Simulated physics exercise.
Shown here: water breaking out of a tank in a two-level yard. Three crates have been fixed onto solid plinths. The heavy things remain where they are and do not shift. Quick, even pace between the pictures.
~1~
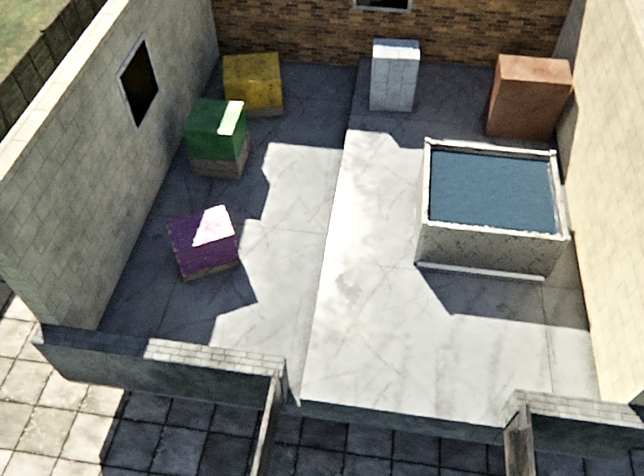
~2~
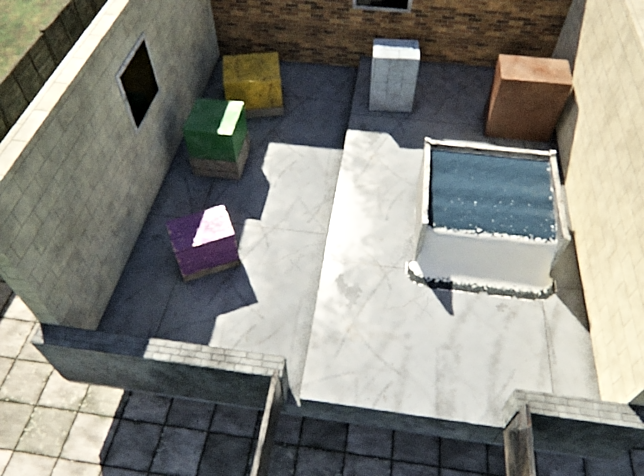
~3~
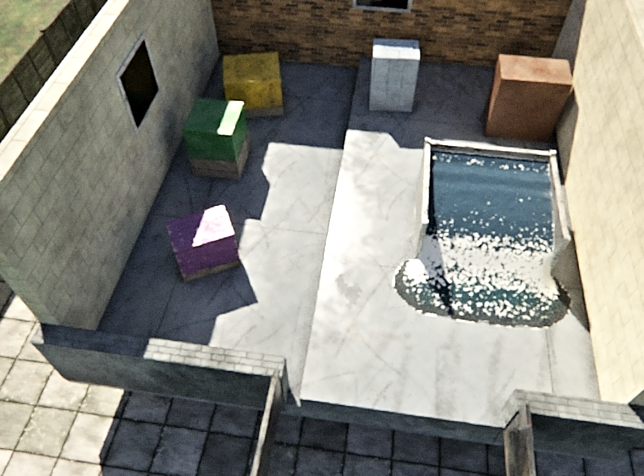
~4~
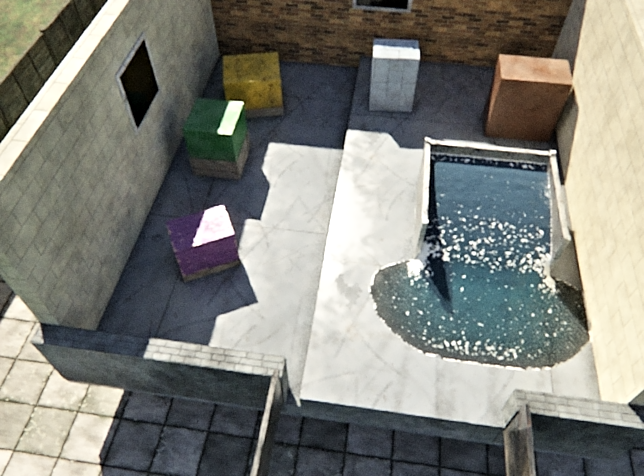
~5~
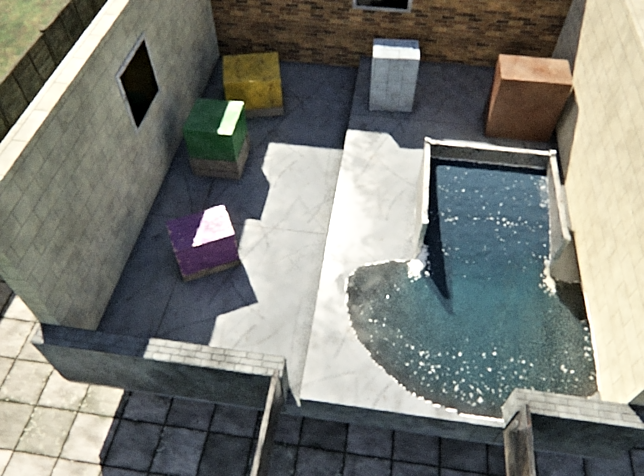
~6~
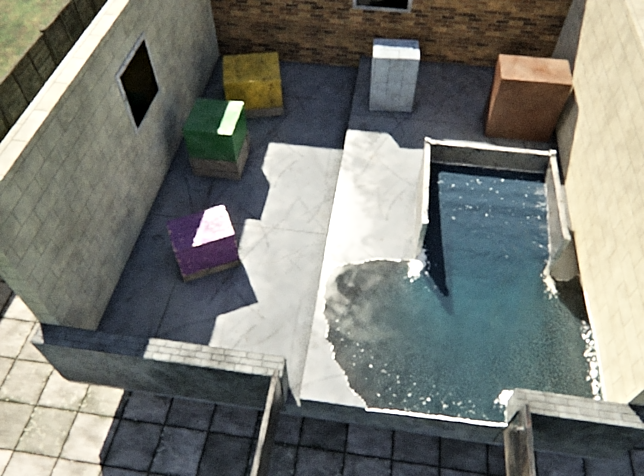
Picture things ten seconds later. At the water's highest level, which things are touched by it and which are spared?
Going through them: The purple crate is spared; the green crate is spared; the yellow crate is spared.
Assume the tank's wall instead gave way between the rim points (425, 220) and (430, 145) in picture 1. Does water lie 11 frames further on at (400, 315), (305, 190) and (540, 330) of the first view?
Taken in turn, that's not reached, reached, and finally not reached.
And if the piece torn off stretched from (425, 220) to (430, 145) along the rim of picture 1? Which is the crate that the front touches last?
It's the crate marked yellow.
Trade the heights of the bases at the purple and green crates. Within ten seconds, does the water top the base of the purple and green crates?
Result - purple: Untouched; green: Untouched.
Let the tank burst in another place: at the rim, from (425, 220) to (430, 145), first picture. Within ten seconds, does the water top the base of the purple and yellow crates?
Within ten seconds the purple crate is drenched and the yellow crate is drenched.
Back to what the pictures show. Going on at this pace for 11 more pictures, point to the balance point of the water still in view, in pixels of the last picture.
The water's centre sits above (486, 309).
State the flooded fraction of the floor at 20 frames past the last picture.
It comes to 25 per cent.
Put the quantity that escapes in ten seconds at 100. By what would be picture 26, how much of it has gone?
75 per cent.
A moment on, water covers 20 % of the floor; the purple crate not reached, the green crate not reached, the yellow crate not reached.
Next, water covers 20 % of the floor; the purple crate not reached, the green crate not reached, the yellow crate not reached.
Then, water covers 25 % of the floor; the purple crate not reached, the green crate not reached, the yellow crate not reached.
Later, water covers 40 % of the floor; the purple crate water round its plinth, the green crate not reached, the yellow crate not reached.
In the end, water covers 45 % of the floor; the purple crate stayed above the water, the green crate stayed above the water, the yellow crate stayed above the water.
